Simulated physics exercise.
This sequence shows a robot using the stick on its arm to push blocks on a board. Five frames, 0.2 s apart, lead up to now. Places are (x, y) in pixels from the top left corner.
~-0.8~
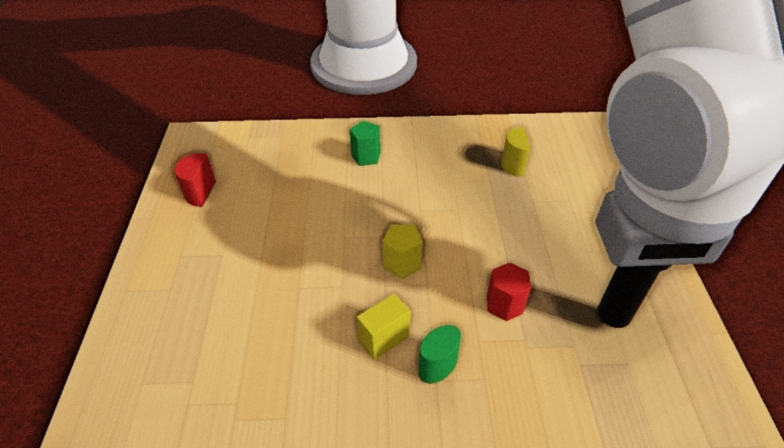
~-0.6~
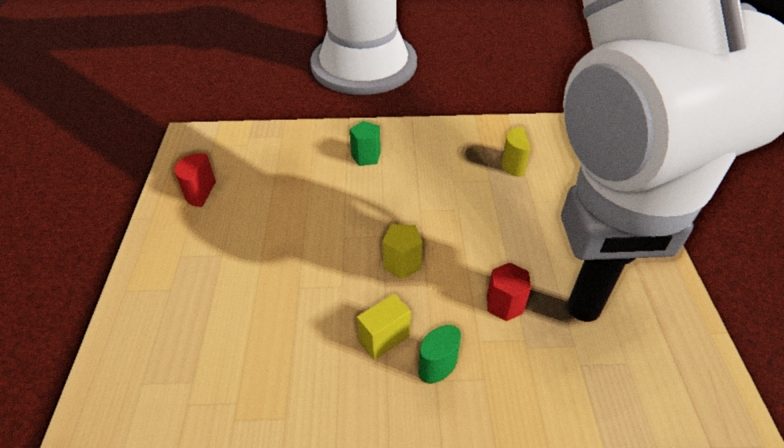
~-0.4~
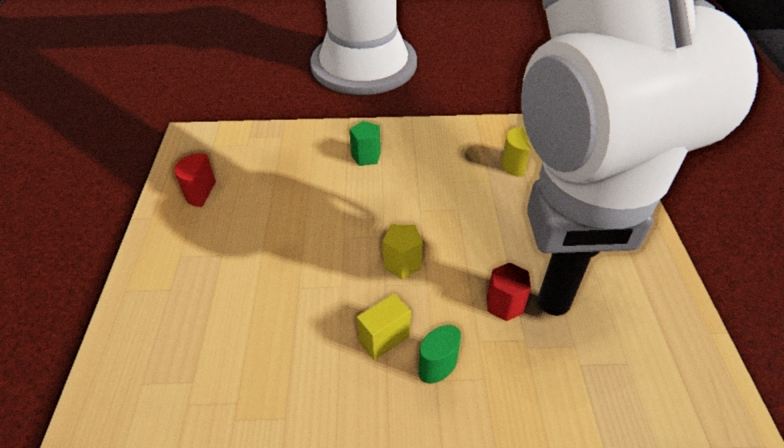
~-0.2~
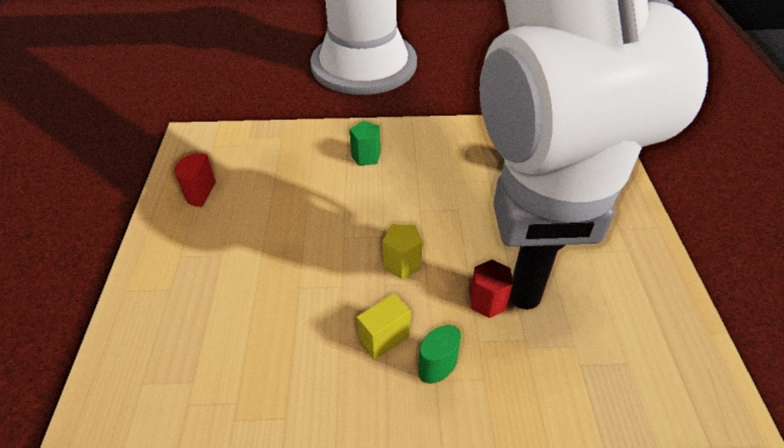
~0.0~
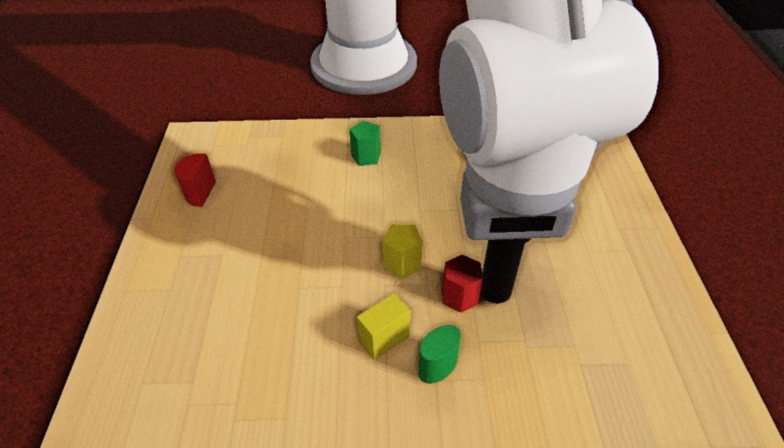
A white robot arm with a black stick works over a pale wooden board on a dark red floor, seen from a fixed view above. Near the stick sits a red hexagonal block, with yellow and green blocks to its left and red, green and yellow ones farther back. The stick slides left, meets the red hexagon and pushes it left toward the middle yellow blocks, which stay still.
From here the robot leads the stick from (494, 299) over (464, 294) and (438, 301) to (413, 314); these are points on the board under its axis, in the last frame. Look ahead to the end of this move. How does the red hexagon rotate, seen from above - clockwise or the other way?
My prediction: CW.
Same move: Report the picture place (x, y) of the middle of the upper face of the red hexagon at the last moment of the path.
It comes to (392, 266).
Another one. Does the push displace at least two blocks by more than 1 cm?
Short answer: No.
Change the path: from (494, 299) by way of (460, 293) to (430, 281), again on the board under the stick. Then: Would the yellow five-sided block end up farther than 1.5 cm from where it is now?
Short answer: No.
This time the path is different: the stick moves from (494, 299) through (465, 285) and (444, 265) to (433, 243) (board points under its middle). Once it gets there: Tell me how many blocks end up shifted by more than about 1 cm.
1.
What follows on the original path. Halfway along, stick at (450, 288); red hexagon at (417, 264).
At the end, stick at (414, 306); yellow oblong unmoved; red hexagon at (392, 266), turned 50° clockwise.
